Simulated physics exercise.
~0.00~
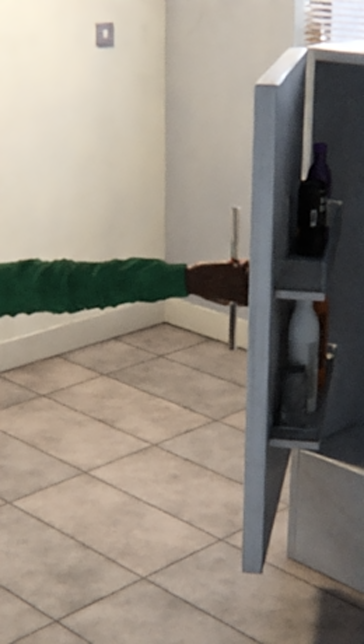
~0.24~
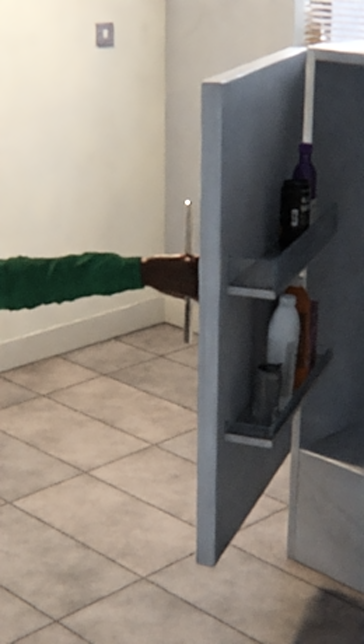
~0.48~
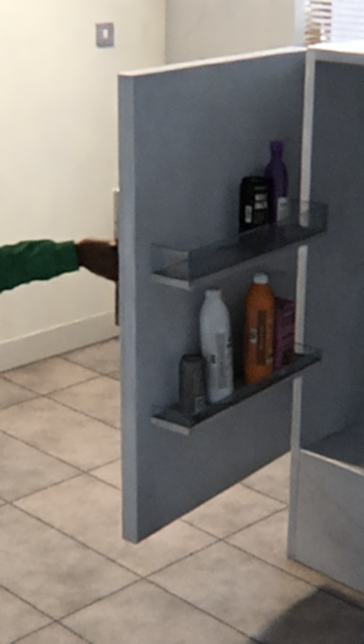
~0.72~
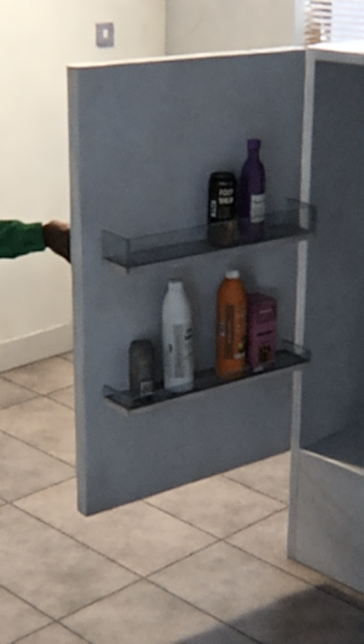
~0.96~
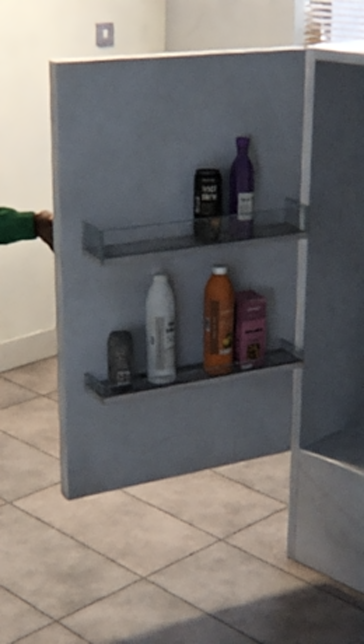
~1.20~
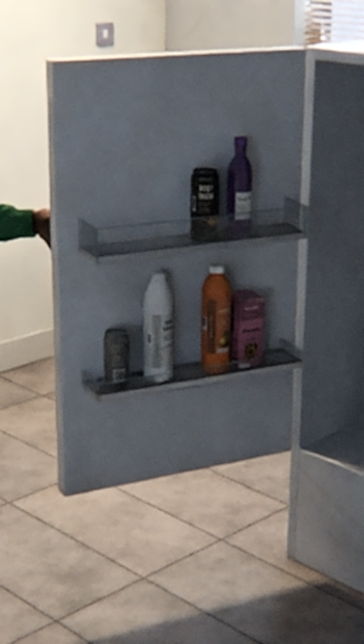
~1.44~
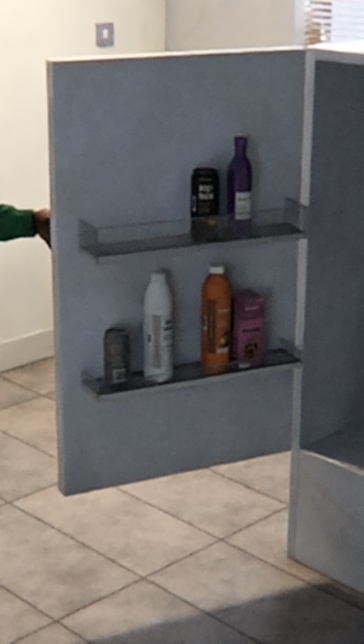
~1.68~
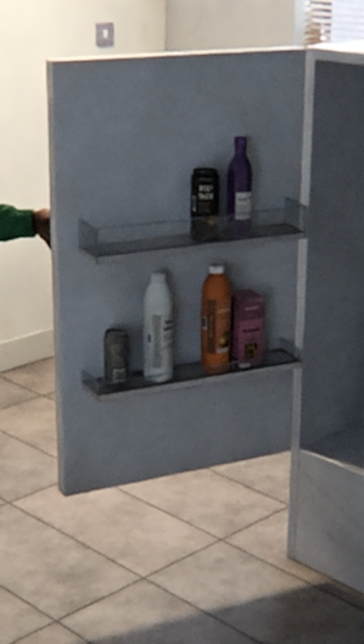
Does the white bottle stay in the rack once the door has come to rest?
Yes, the white bottle stays in the lower rack and is still standing upright when the door is at rest.
